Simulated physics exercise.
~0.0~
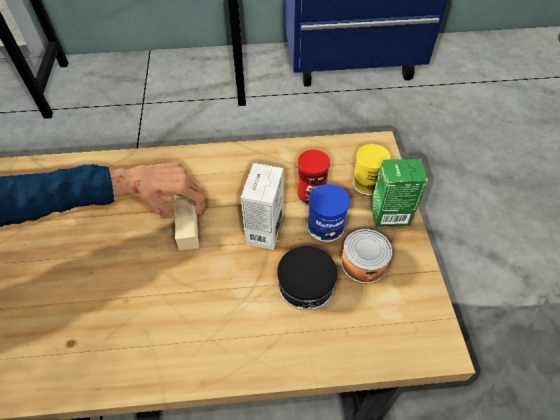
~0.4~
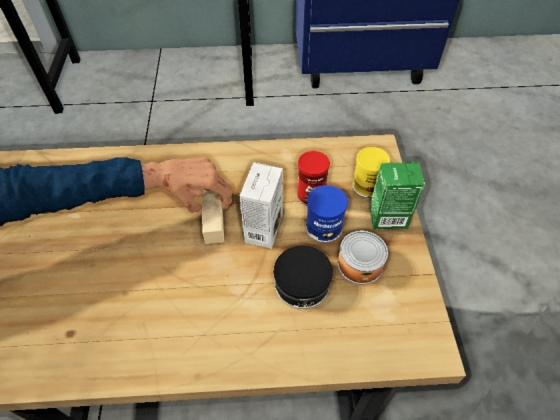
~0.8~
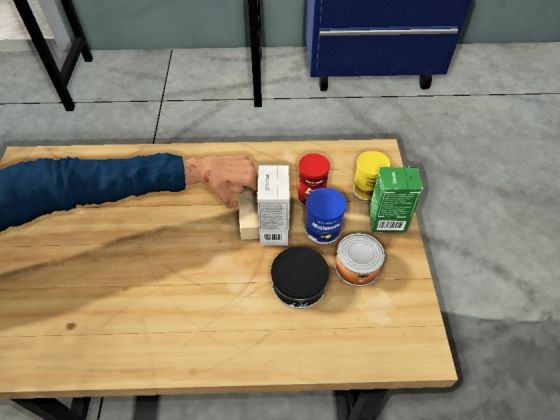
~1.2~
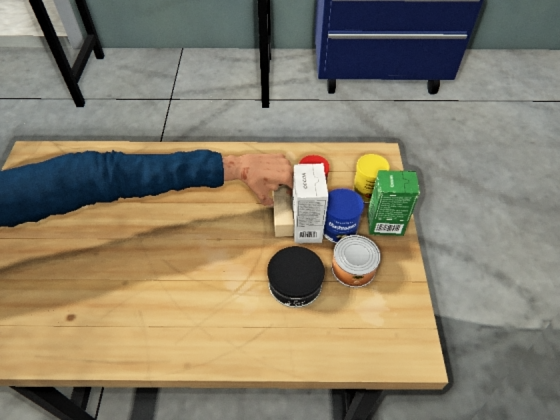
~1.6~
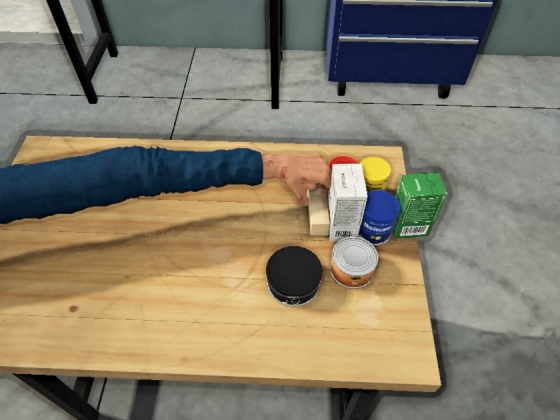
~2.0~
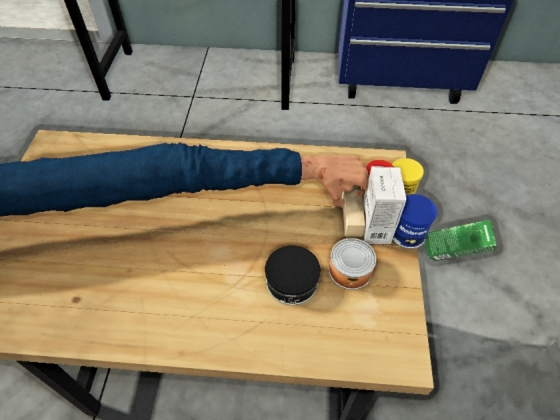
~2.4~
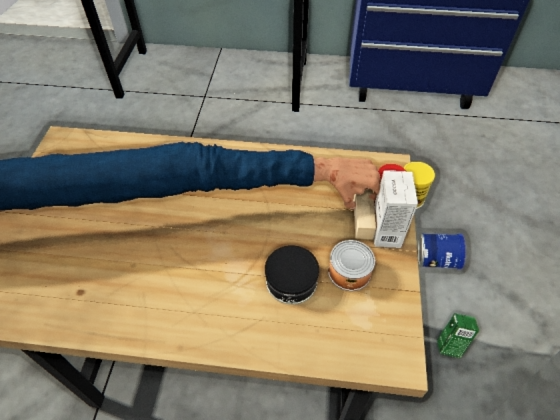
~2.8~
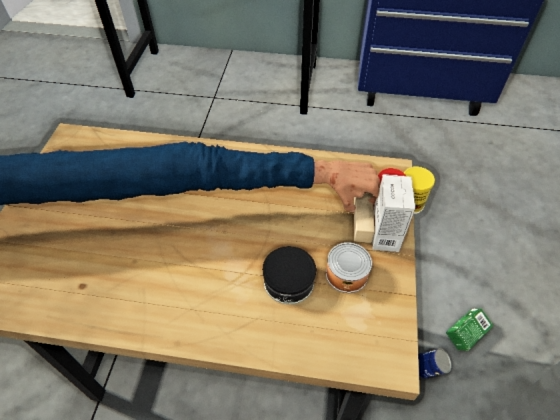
A hand in a blue sleeve slides a wooden block rightward across a table, pushing a white carton into nearby tins until a green carton and then a blue tin drop to the floor; the block stops with the white carton, red tin and yellow tin upright at the edge.
